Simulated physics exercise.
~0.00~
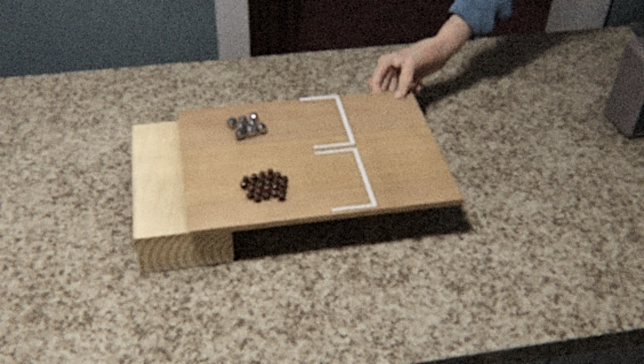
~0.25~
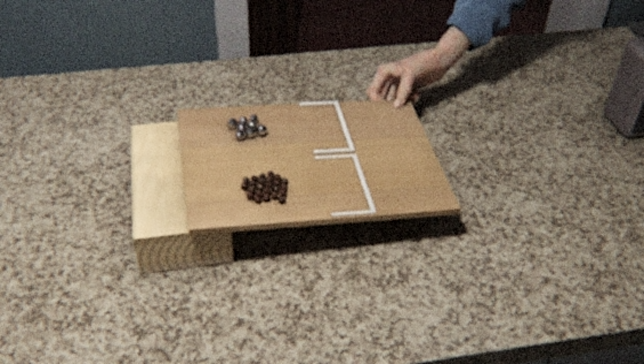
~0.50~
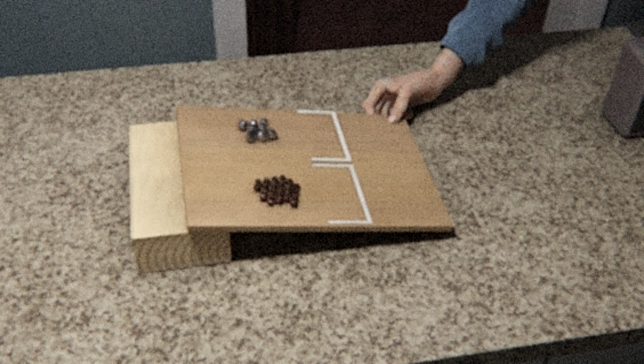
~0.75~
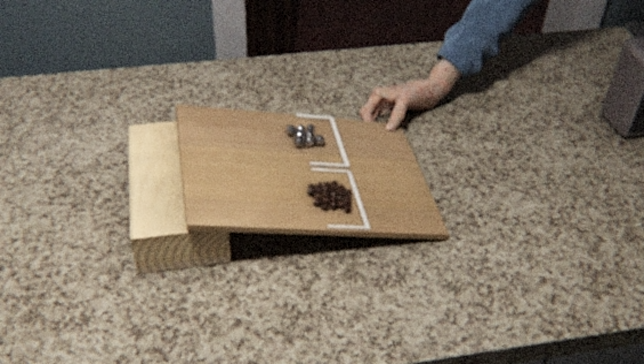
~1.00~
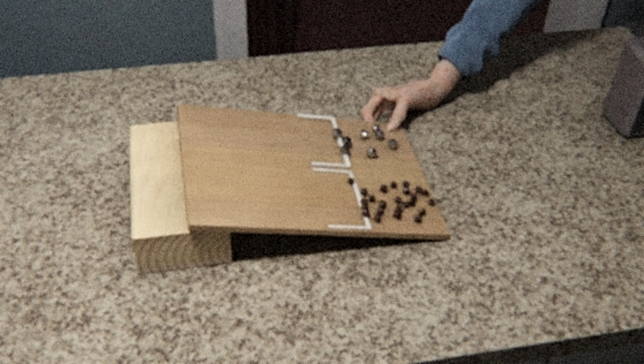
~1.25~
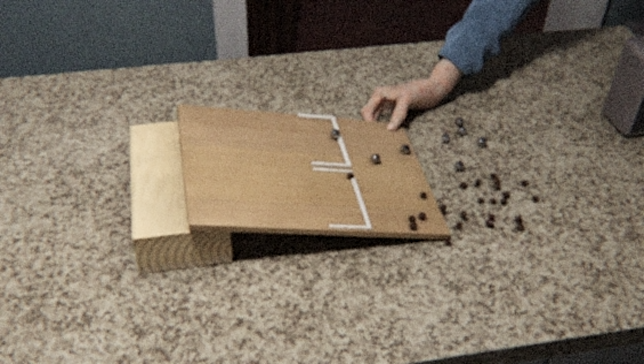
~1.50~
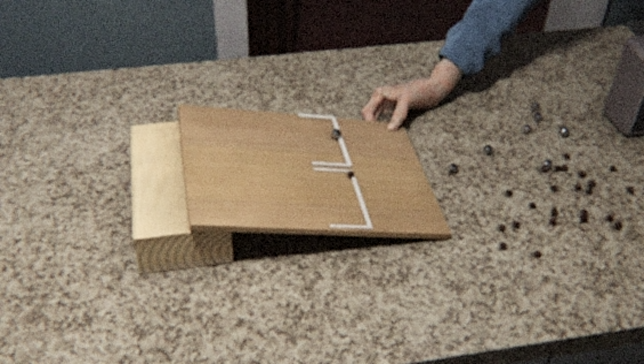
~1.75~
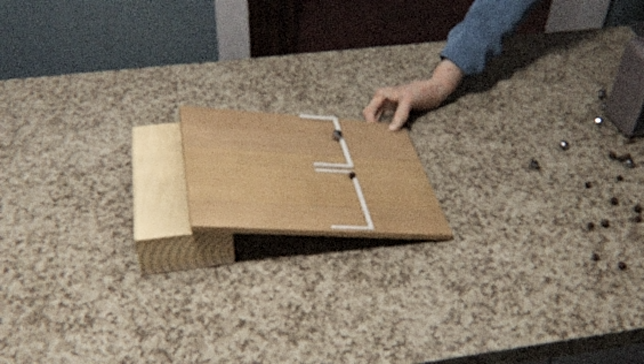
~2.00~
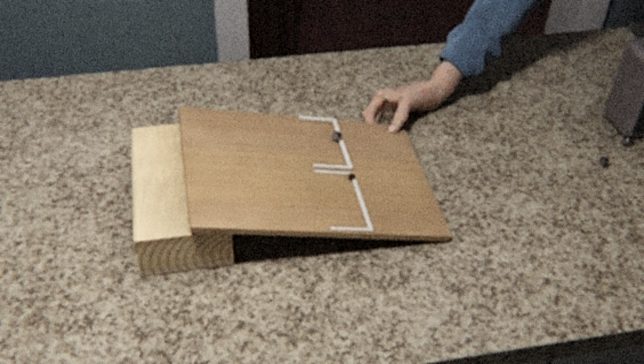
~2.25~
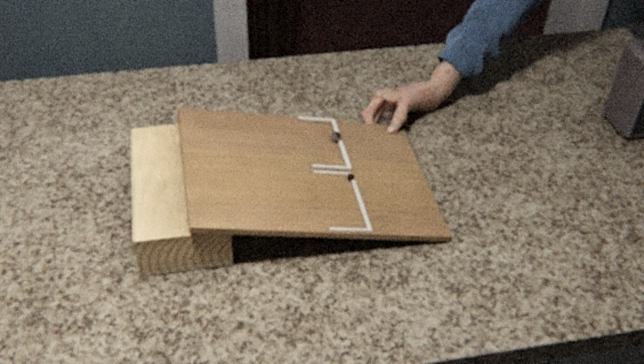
On a speckled counter, a hand lowered the free end of a wooden board propped on a block, and two piles of small dark and silvery balls slid down, spilled over the white barriers and rolled away right, leaving a couple behind.
